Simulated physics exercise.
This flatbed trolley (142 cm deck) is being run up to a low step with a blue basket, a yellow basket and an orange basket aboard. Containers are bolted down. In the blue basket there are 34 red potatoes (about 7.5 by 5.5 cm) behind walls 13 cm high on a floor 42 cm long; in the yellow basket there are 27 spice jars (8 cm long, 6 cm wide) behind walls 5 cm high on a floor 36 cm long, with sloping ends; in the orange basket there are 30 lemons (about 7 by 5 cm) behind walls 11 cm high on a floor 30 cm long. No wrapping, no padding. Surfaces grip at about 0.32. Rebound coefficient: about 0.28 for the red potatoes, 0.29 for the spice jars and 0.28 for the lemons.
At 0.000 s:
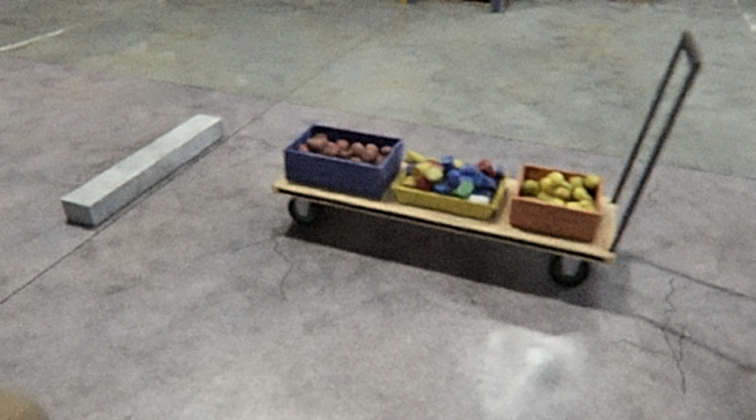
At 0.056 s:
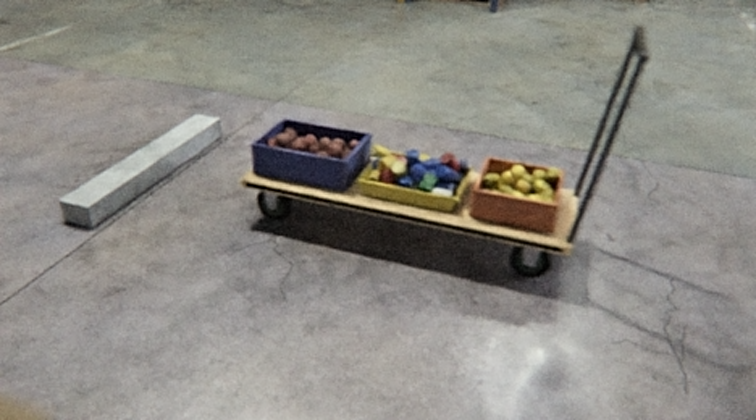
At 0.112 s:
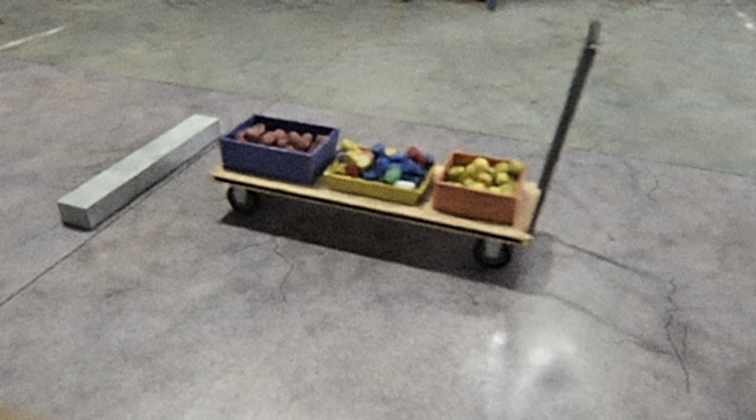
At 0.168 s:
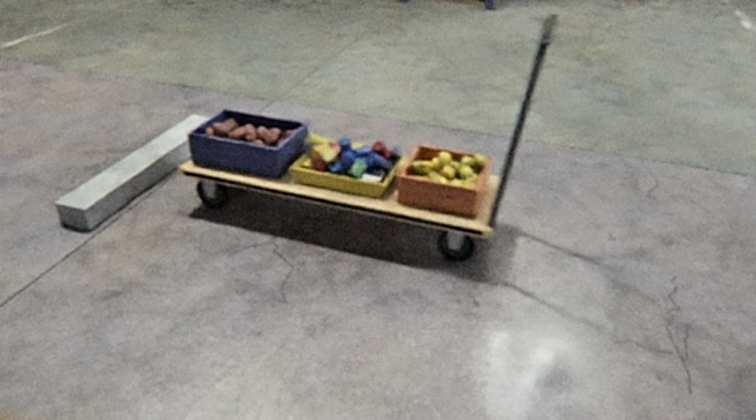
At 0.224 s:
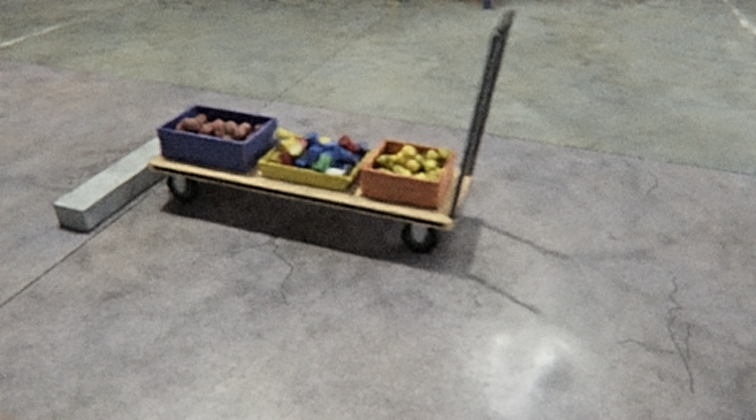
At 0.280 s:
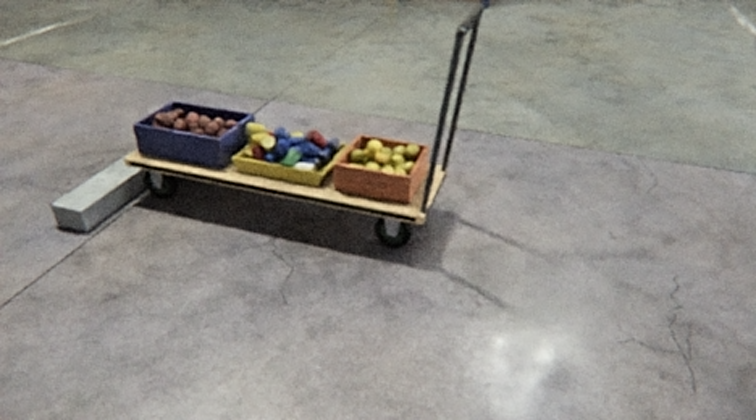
Flatbed trolley carrying blue, yellow and orange baskets of potatoes, small mixed items and lemons rolling left across a concrete floor toward a low step.
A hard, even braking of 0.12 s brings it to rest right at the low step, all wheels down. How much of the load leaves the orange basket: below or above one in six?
Out of the orange basket go fewer than one in six of the lemons.
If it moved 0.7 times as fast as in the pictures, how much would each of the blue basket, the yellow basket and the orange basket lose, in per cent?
In that case blue basket 0, yellow basket 10, orange basket 0 per cent.
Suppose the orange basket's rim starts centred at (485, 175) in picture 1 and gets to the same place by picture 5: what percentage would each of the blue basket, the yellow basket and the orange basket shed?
Then blue basket 0, yellow basket 0, orange basket 0 per cent.
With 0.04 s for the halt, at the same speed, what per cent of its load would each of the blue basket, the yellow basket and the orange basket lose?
Then blue basket 0, yellow basket 30, orange basket 10 per cent.
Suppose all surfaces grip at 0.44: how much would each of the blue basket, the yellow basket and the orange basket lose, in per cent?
Then blue basket 0, yellow basket 30, orange basket 0 per cent.
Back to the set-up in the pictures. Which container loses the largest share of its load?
The yellow basket.
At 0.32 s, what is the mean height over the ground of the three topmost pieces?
About 36 cm.
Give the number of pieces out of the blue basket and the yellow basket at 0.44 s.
Out by then, roughly: Blue basket 0, yellow basket 4.
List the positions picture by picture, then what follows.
In the first picture (each is followed by its nearest rim corner in this view; the camera moves round a little), orange basket, (597, 213); blue basket, (379, 167); 79 cm short of the stop; none out.
The second picture shows orange basket, (555, 205); blue basket, (343, 161); 63 cm short of the stop.
The third picture shows orange basket, (515, 197); blue basket, (309, 154); 48 cm short of the stop.
The fourth picture shows orange basket, (475, 189); blue basket, (276, 149); 32 cm short of the stop.
The fifth picture shows orange basket, (437, 182); blue basket, (243, 143); 17 cm short of the stop.
The sixth picture shows orange basket, (408, 176); blue basket, (217, 139); stopping; none out.
After 0.32 s, blue basket 34 in, 0 out, yellow basket 27 in, 0 out and orange basket 30 in, 0 out.
After 0.44 s, blue basket 34 in, 0 out, yellow basket 23 in, 4 out and orange basket 29 in, 1 out.
After 0.67 s, blue basket 34 in, 0 out, yellow basket 19 in, 8 out and orange basket 29 in, 1 out.
Final count (at 1.18 s), blue basket 34 in, 0 out, yellow basket 18 in, 9 out and orange basket 29 in, 1 out. Asked share, 1 of 30, 3 per cent.
